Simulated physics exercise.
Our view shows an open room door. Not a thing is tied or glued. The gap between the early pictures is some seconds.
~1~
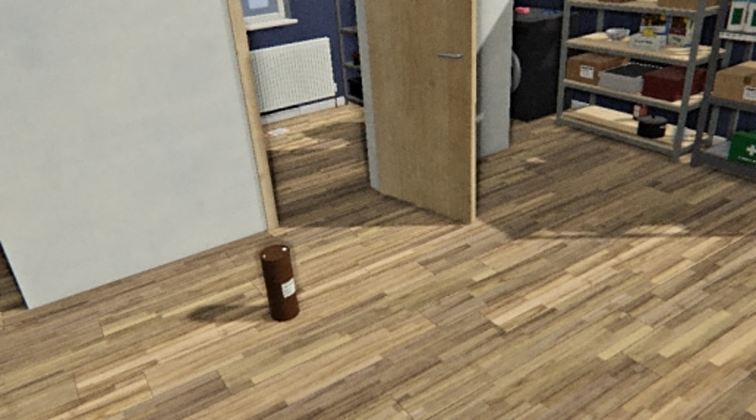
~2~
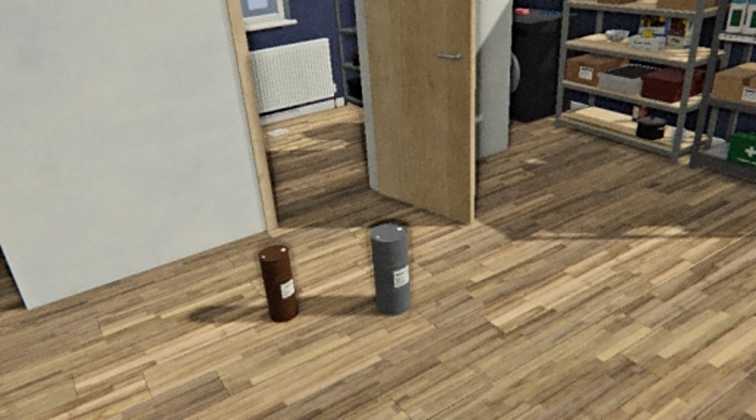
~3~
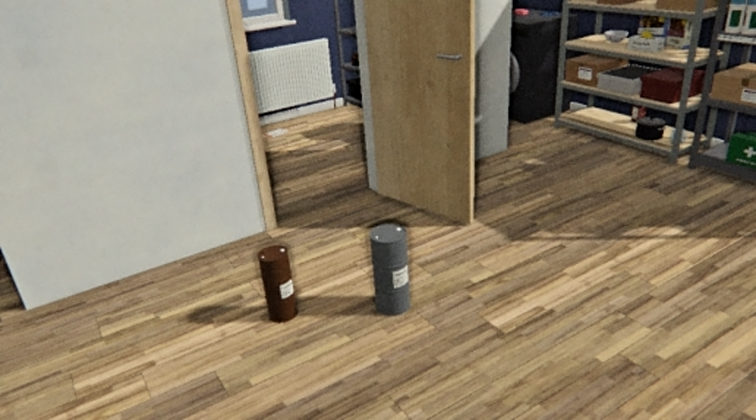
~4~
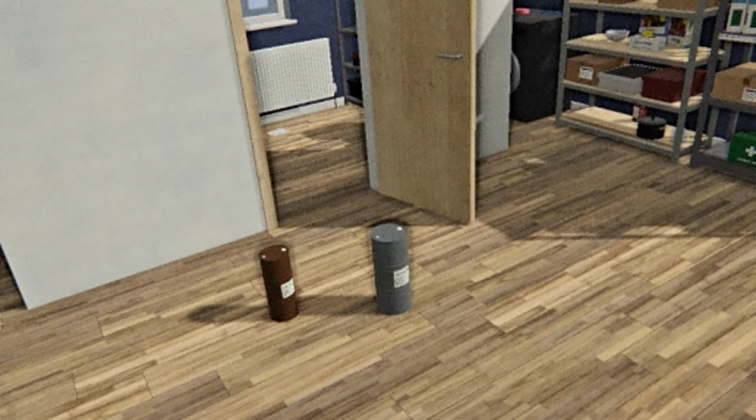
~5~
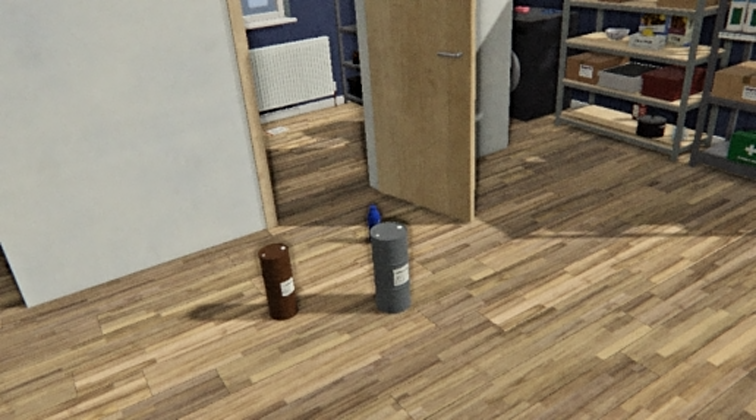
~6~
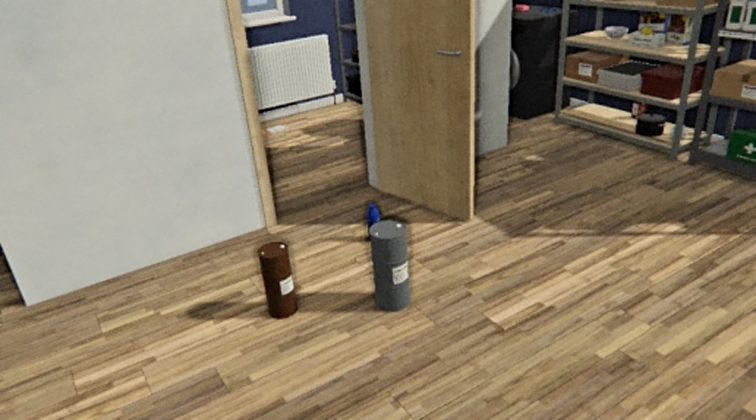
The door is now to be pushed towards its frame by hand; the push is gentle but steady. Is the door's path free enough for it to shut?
Yes.
Then, 1.70 s later than the last frame, door at 59°.
Then, 2.40 s later than the last frame, door at 34°; blue bottle moved well along near (325, 221).
Then, 3.10 s later than the last frame, door at 11°; blue bottle moved well along near (288, 211).
When it is over, door at 0°; moved from the start, blue bottle; the other 2 as before. End places, in pixels of the last picture, blue bottle near (278, 203).
